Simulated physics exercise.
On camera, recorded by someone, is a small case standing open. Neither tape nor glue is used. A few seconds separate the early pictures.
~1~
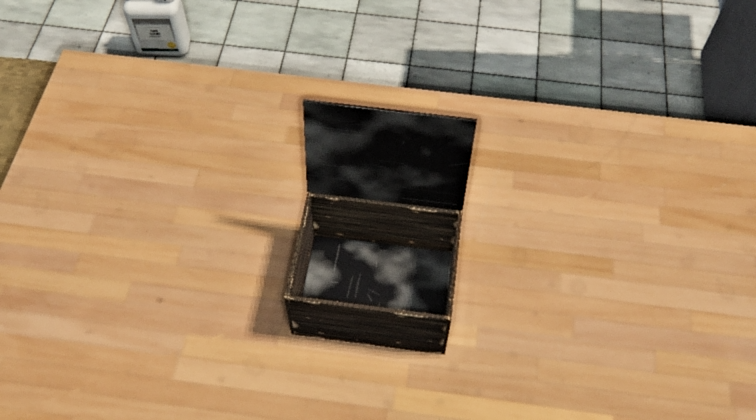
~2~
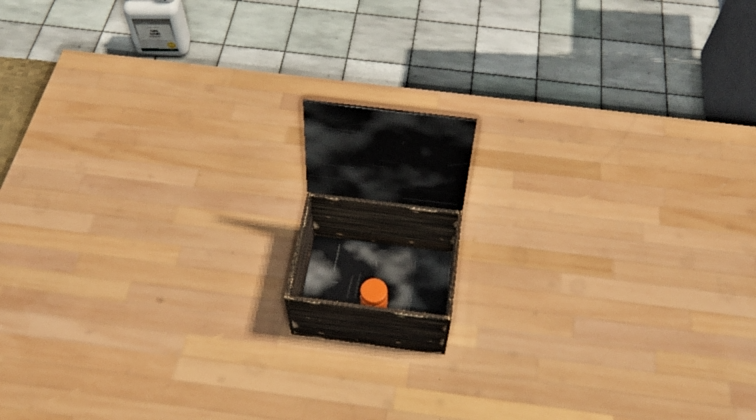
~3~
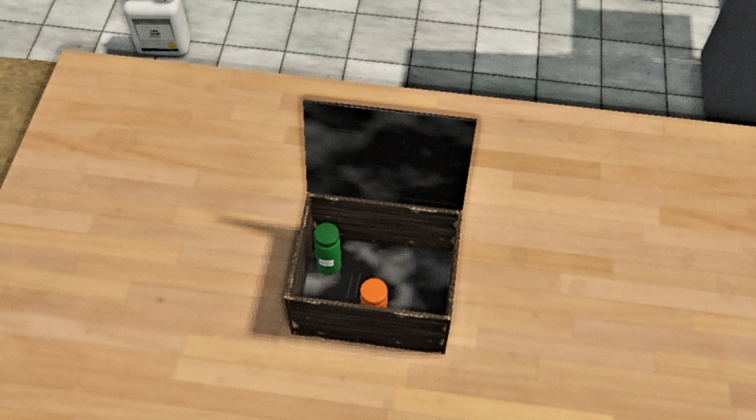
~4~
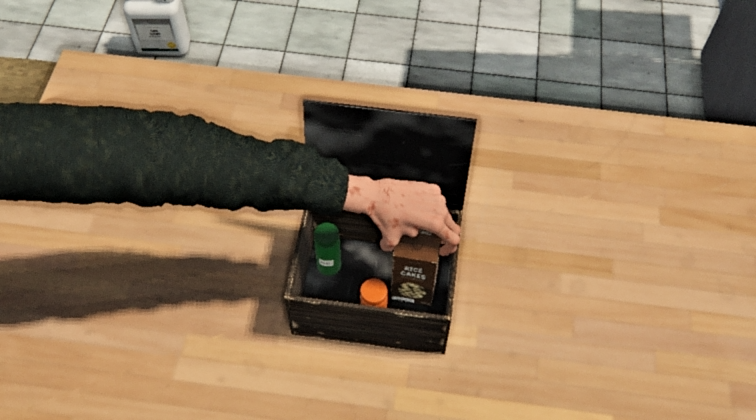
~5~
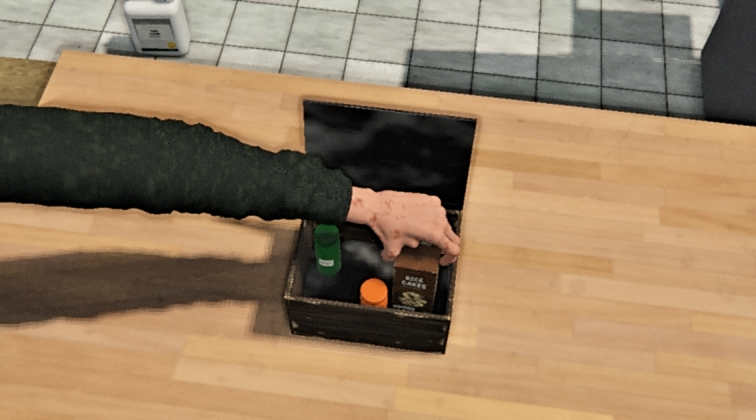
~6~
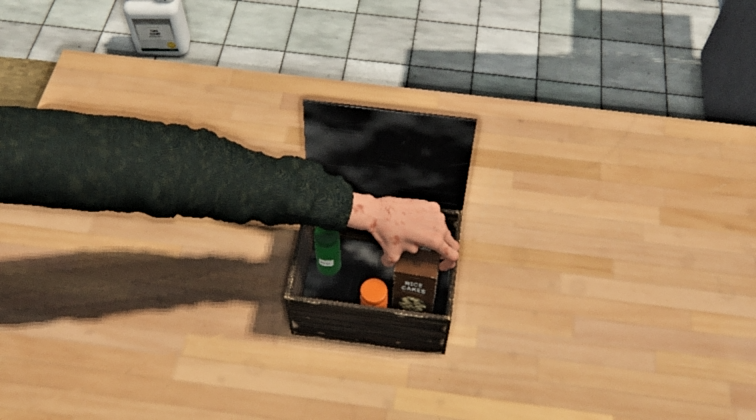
Open dark case on a wooden table gaining an orange-topped item, then a green shaker, before a hand lowers a brown carton inside.
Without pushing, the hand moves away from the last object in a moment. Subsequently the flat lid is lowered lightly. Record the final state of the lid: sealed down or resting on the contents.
Final state: Resting on the contents.
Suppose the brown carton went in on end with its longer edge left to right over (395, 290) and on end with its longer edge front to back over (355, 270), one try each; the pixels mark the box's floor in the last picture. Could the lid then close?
Well, the first time the lid can't get down, and the second time it gets all the way down.
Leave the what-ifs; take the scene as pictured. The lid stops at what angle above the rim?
Close to 18 degrees.
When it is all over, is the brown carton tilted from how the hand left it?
Once everything settles, the brown carton keeps its original angle.
Then, 1.20 s later than the last frame, lid starting down.
Then, 1.60 s later than the last frame, lid 60° above the rim.
Then, 2.00 s later than the last frame, lid 32° above the rim.
When it is over, lid 17° above the rim; all 3 as before. End places, in pixels of the last picture, brown carton near (417, 277).
